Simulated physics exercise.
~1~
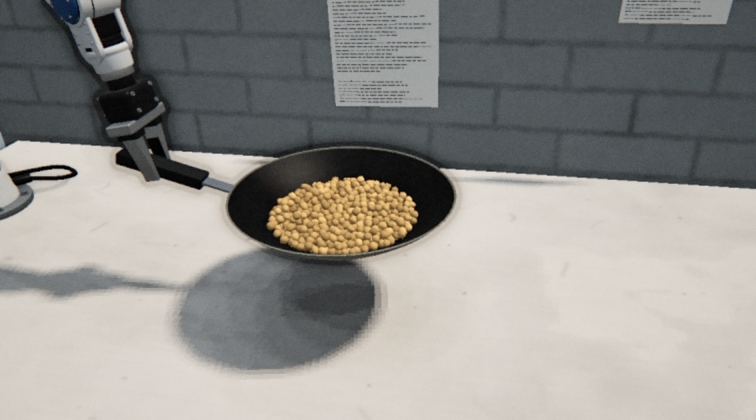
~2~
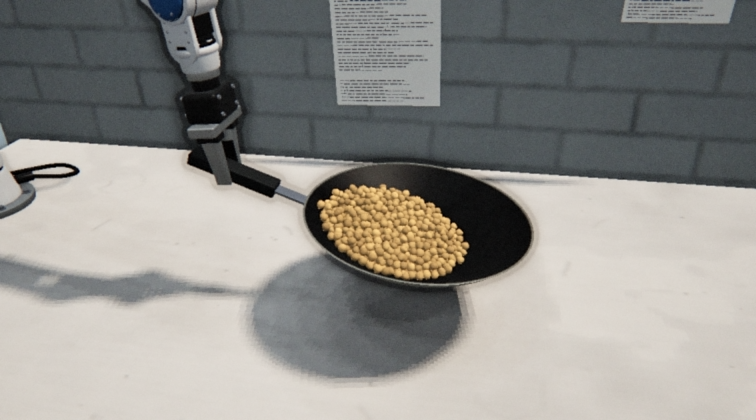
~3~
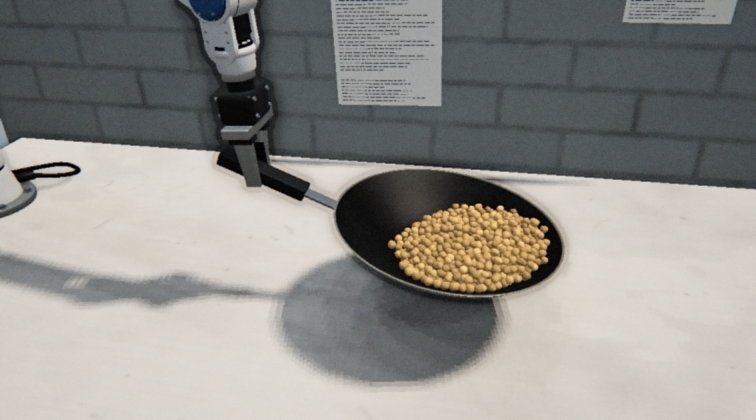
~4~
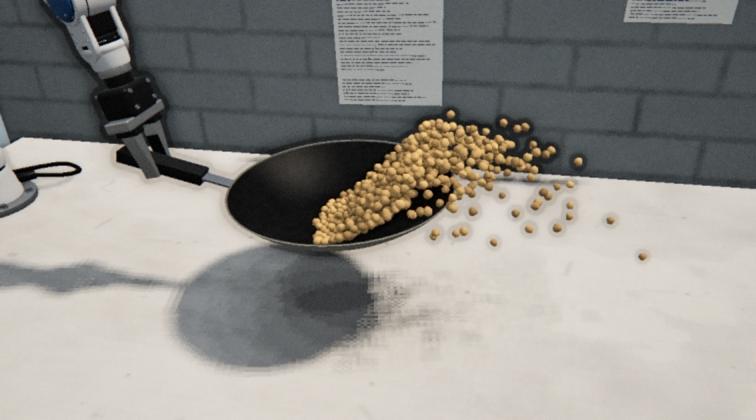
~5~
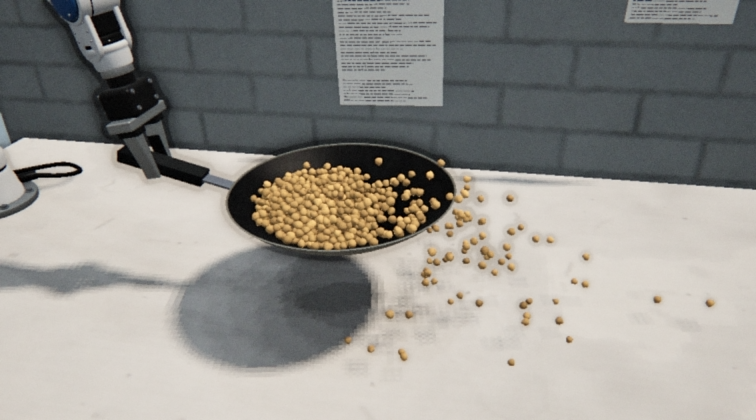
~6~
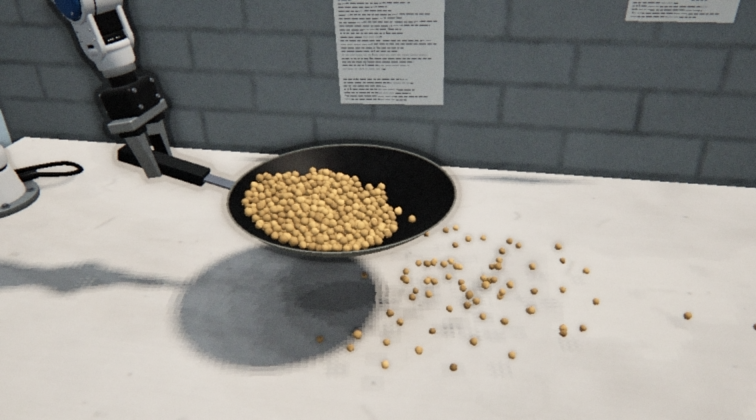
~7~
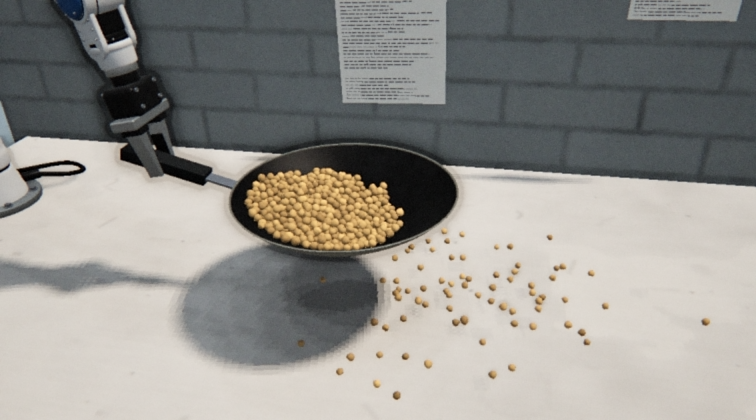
A robot arm with a black gripper, at the upper left, holds a dark wok heaped with small tan chickpeas above a pale tabletop, seen from slightly above against a grey brick wall with printed sheets. The arm carries the wok to the right, and the chickpeas slide from its left side to its right. It then pulls the wok back left, and the load surges over the right rim, scattering chickpeas through the air. Most settle back into the wok, while dozens drop and spread across the table to the right as the wok stays still.
